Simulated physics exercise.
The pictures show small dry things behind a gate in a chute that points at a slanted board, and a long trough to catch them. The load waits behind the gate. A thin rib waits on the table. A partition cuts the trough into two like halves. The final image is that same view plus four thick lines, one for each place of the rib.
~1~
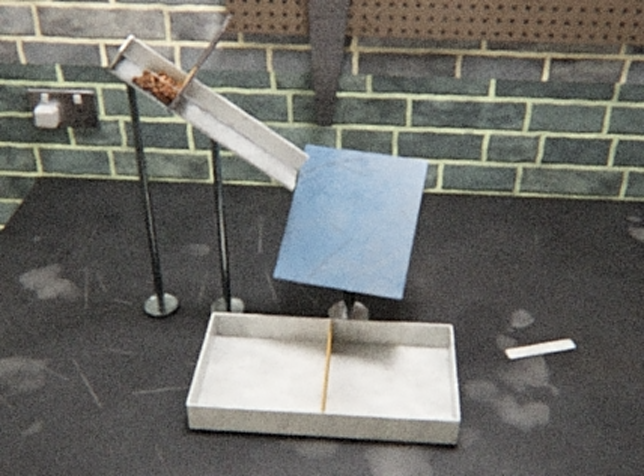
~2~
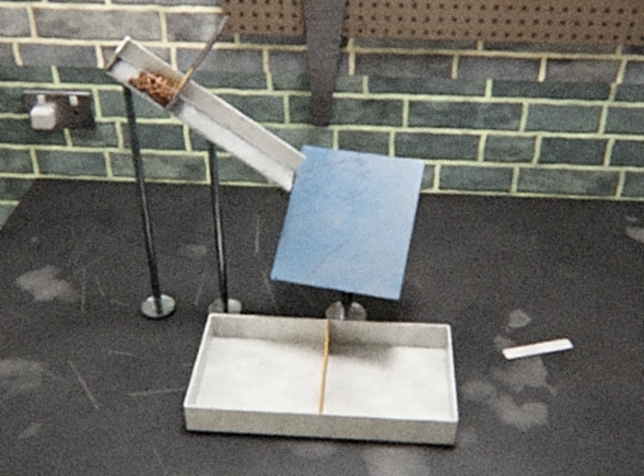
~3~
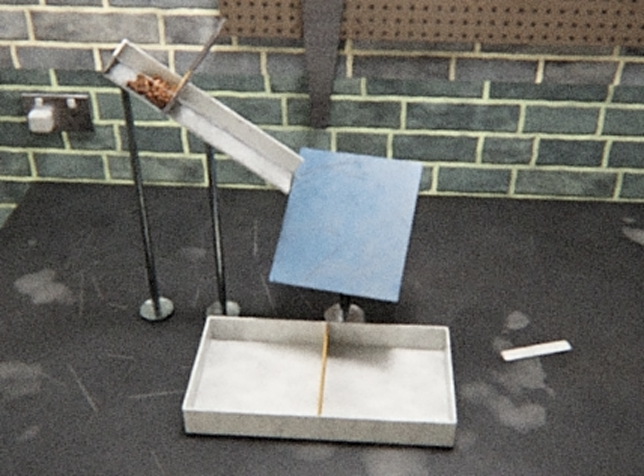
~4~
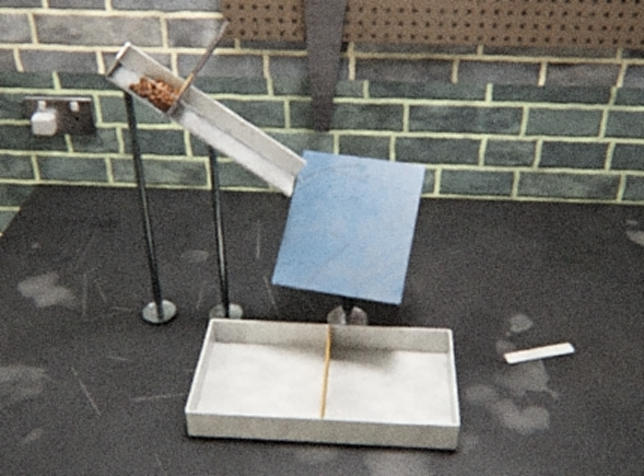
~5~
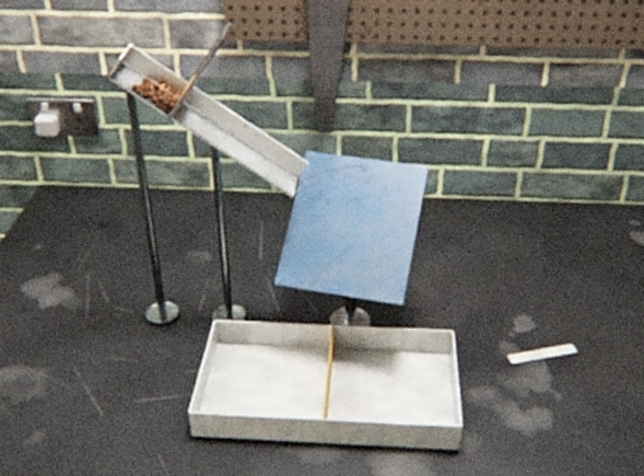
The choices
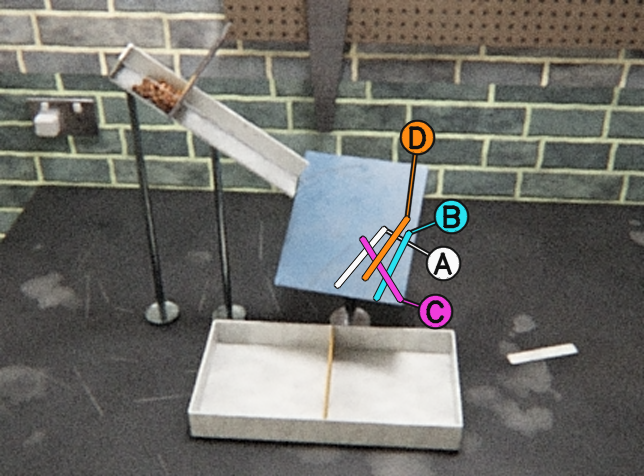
A blue slanted board stands on a dark, scuffed tabletop before a green brick wall, seen from slightly above. At upper left, a pale chute on two dark posts holds small brown pieces behind a gate and slopes toward the board, with a divided white trough in front and a thin white strip at right. Nothing on the table moves; only the view shifts slightly.
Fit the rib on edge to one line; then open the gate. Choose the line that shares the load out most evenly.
I would pick line D.
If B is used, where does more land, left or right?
More lands on the right.
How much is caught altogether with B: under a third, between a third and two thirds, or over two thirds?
It is over two thirds.
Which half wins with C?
Right.
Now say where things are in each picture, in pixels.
In the first frame, load behind the gate at (166, 84), cereal balls; lip of the chute at (295, 181), sloping fairly steeply.
In the second frame, middle of the board at (349, 219), tilted fairly steeply; middle of its low edge at (333, 289); of its high edge at (363, 153).
In the third frame, front corners of the trough at (184, 409) and (455, 422); front end of its middle wall at (318, 415); gate still shut at (184, 82).
In the fourth frame, middle of the load at (163, 90); lip at (292, 187).
In the fifth frame, middle of the load at (166, 91); lip at (295, 187).
On the marked copy, line A from (384, 229) to (337, 285); line B from (409, 233) to (376, 298); line C from (362, 239) to (400, 299); line D from (406, 219) to (365, 277).
With A, of what is caught, most in the left half, a small part in the right.
With B, of what is caught, a small part in the left half, nearly all in the right.
With C, of what is caught, a small part in the left half, most in the right.
With D, of what is caught, about half in the left half, about half in the right.
